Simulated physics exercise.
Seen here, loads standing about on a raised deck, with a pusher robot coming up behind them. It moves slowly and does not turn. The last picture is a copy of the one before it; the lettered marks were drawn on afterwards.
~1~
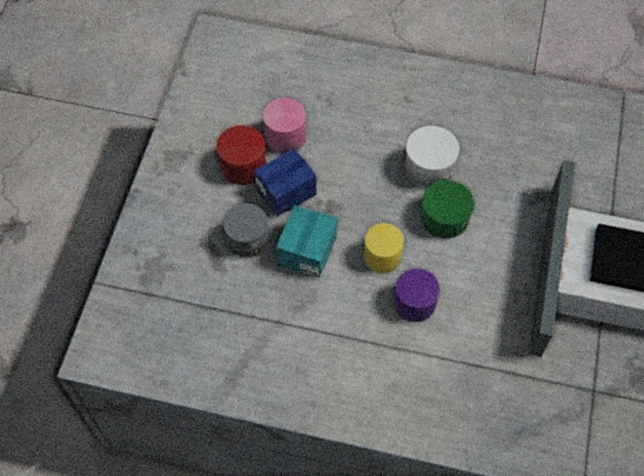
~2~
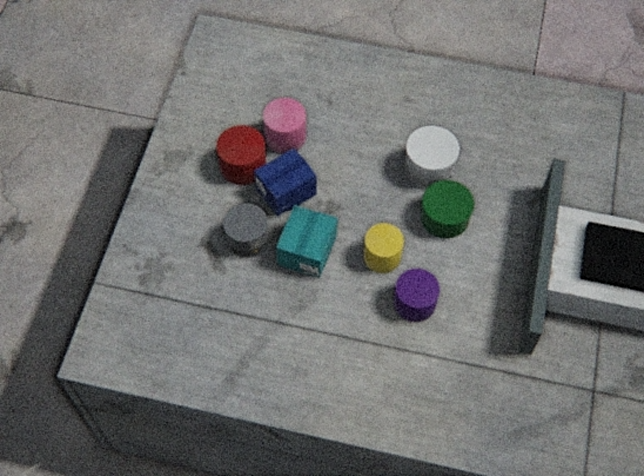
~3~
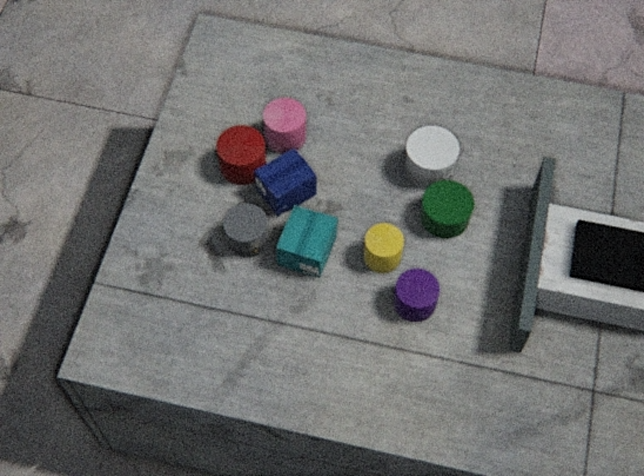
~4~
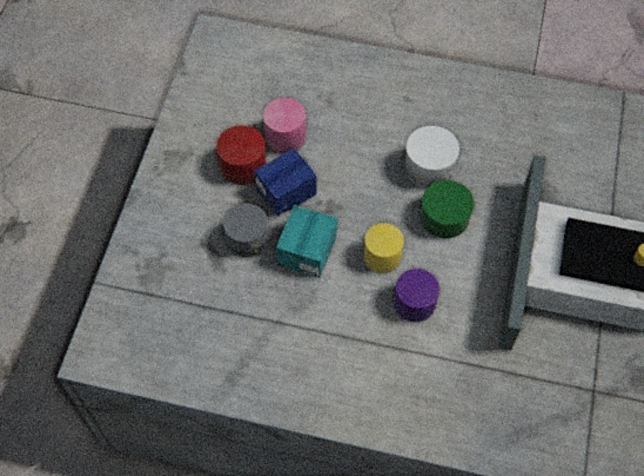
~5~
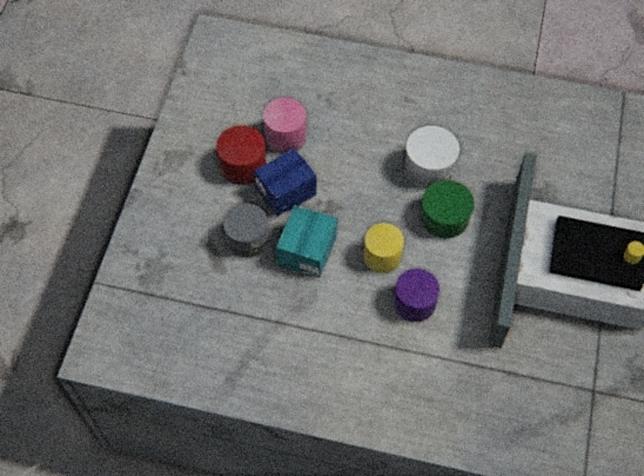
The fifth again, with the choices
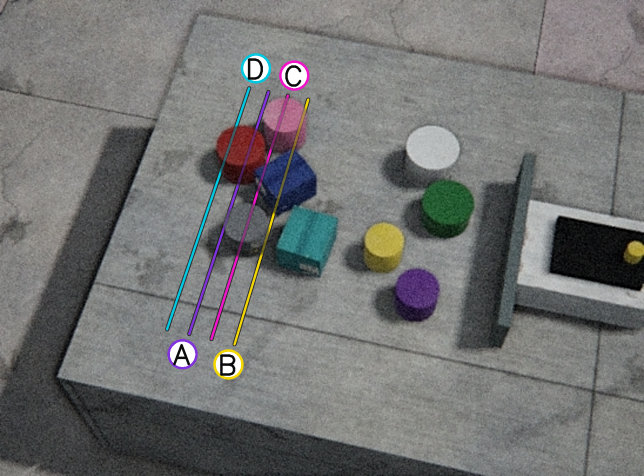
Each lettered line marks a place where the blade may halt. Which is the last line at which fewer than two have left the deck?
At D, and not beyond.
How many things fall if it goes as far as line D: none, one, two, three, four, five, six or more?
One.
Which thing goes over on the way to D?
It is the grey pail.
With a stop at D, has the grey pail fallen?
Yes.
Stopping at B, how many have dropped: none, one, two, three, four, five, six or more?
By then, none.
On the marked copy, A at (232, 204); B at (274, 213); C at (252, 209); D at (211, 200).
With D. Early on, robot (477, 227); white pail (388, 149); purple canister (362, 284).
Further on, robot (363, 204); grey pail (179, 212); red canister (215, 143).
At the end, robot (280, 188); grey pail over the edge; blue box (140, 168); one fallen.
As for the rest, A is within the limit but short; B is within the limit but short; C is within the limit but short.
